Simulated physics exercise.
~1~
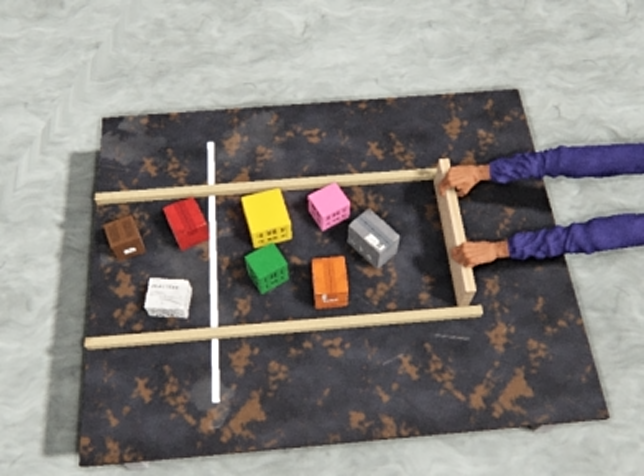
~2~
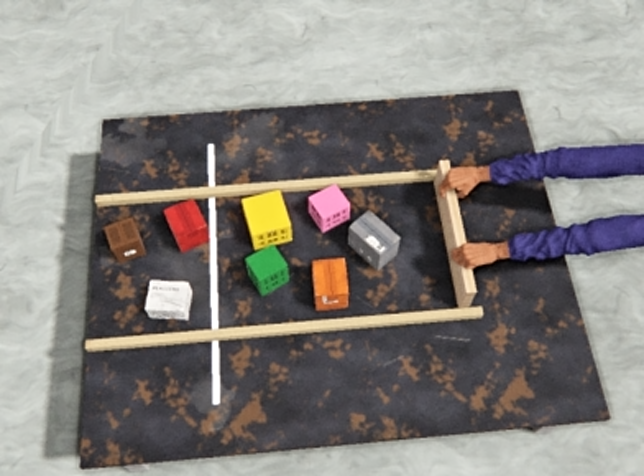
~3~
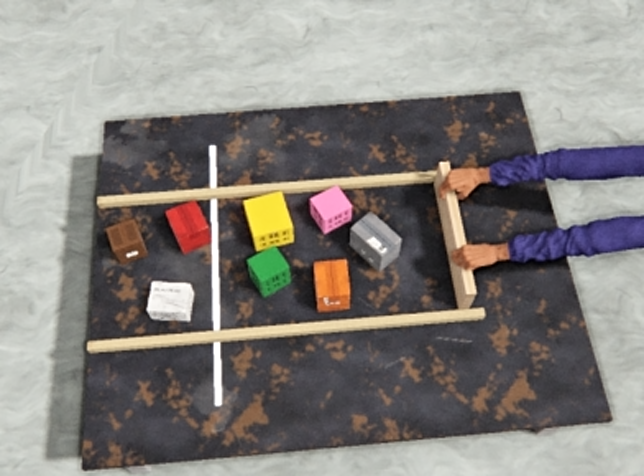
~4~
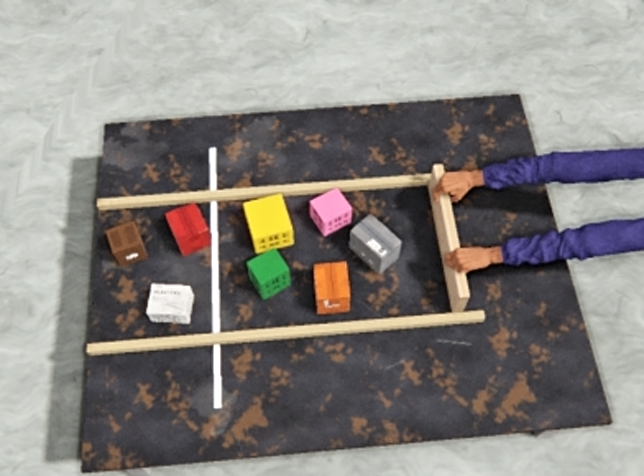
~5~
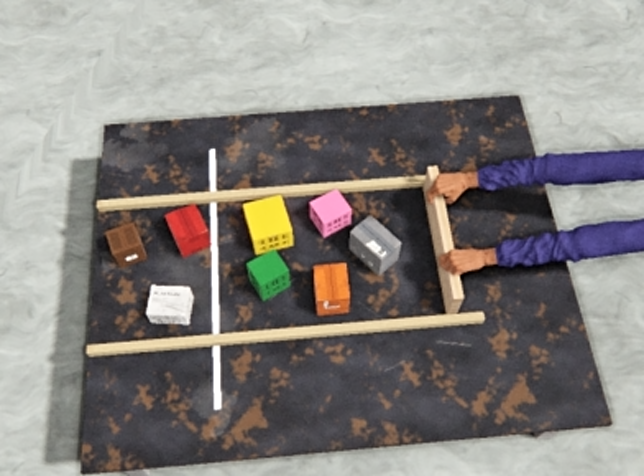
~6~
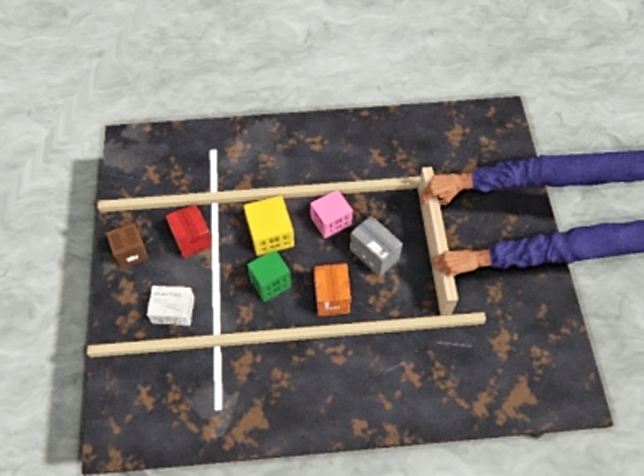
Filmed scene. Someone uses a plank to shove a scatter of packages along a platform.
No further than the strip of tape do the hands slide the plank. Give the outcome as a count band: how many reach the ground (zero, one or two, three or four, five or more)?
Honestly, the ones lost over the side add up to nothing at all.
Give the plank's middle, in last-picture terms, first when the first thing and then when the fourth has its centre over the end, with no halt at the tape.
It sits near (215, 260), and then near (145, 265).
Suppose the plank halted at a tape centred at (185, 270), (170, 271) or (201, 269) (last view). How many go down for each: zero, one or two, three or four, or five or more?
Result per tape, in order - either one or two / either one or two / either one or two.
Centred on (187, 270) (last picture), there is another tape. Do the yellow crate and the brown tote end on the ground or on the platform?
Lab note: Yellow crate is safe; brown tote comes off.
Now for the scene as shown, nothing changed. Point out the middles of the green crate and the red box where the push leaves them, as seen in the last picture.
Listed in order, first is (168, 280) and the other is (126, 237).
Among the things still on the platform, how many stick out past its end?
Answer: 1.
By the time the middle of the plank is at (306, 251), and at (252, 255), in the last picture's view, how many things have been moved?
Well, it's 5 at the first one and 6 at the second.
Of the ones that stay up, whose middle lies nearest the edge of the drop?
Answer: The brown tote.
A little later, none off yet; brown tote at rest near (128, 247); white box at rest near (171, 306); red box at rest near (190, 231).
Next, none off yet; brown tote at rest near (128, 247); white box at rest near (171, 306); red box shifted about its own width near (167, 233).
When it is over, the number that fall off is zero.
